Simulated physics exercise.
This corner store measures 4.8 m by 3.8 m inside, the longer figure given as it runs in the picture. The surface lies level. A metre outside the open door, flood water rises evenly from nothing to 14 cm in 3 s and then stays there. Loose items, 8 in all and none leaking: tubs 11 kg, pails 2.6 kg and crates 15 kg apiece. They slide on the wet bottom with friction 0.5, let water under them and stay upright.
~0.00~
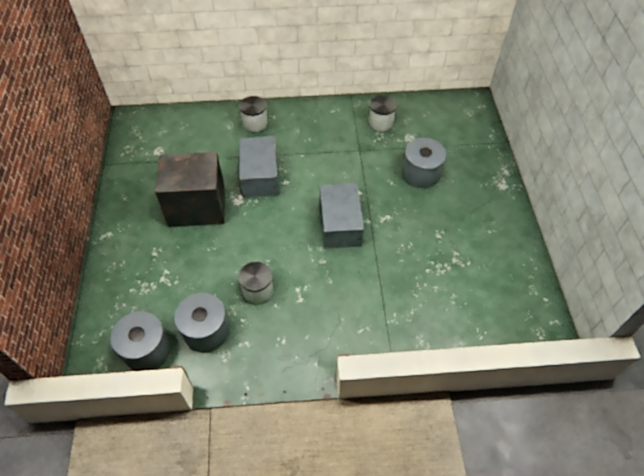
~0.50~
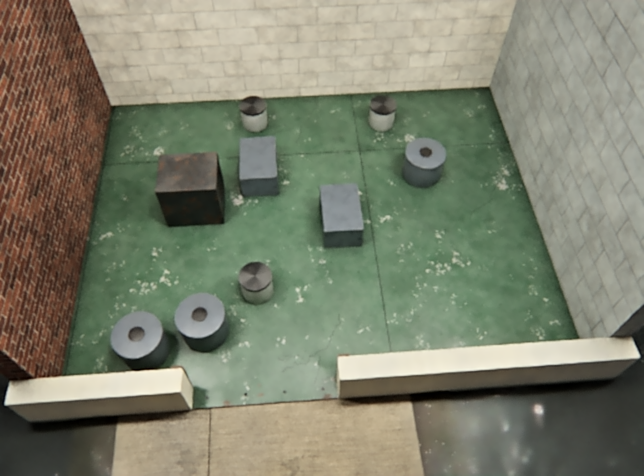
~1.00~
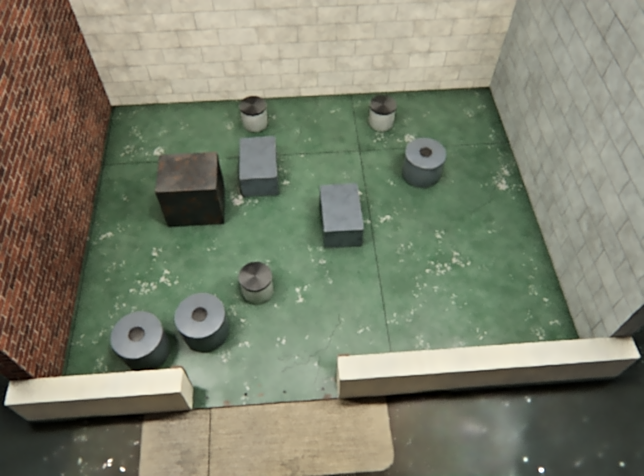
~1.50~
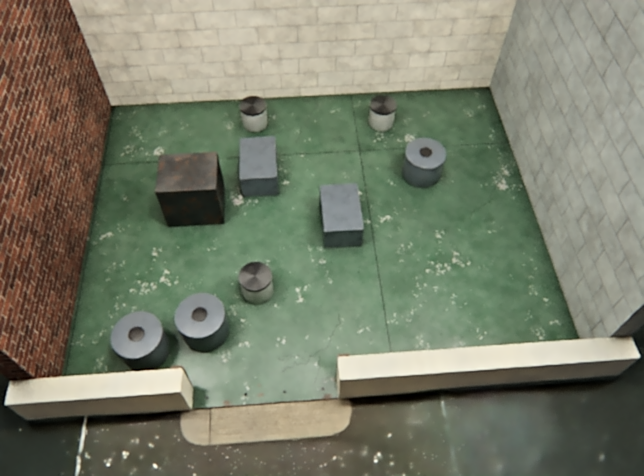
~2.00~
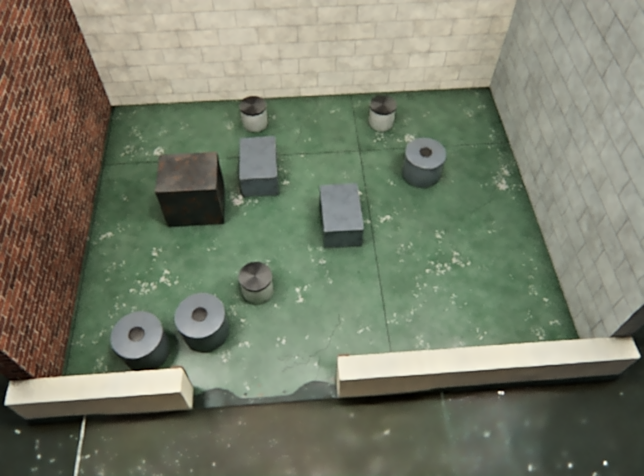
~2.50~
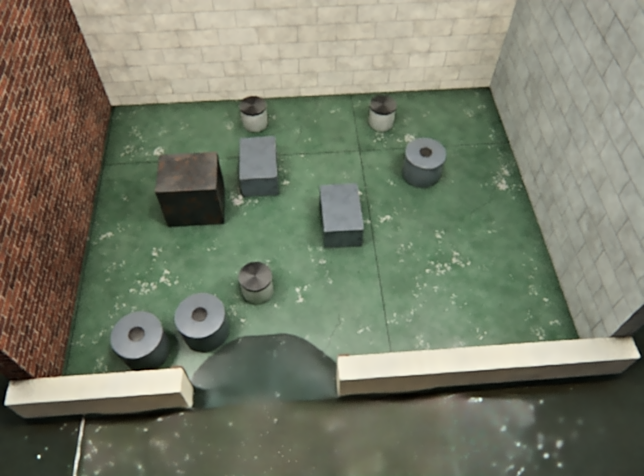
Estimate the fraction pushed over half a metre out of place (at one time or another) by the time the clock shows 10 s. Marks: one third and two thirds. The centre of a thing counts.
Share: Between one and two thirds.
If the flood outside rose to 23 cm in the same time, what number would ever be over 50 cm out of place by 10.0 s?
In that case 6 of them.
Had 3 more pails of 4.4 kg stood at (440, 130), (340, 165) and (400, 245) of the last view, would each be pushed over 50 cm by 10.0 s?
In turn: Under, past it, under.
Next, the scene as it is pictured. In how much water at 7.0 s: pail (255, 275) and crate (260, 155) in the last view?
About 8 and 4 cm.
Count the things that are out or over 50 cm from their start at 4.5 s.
By then 1.
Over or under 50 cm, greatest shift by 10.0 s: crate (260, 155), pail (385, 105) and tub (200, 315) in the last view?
In turn: Short of it, more, past it.
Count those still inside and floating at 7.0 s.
I count 1.
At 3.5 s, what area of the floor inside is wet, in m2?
Some 2.0 m2.
After 3.5 s 0 of 8 are over 50 cm from their spots; 0 afloat.
After 4.5 s 1 of 8 are over 50 cm from their spots; 0 afloat.
After 7.0 s 2 of 8 are over 50 cm from their spots; 1 afloat.
After 10.0 s 4 of 8 are over 50 cm from their spots, and 4 have been at some point; 3 afloat.
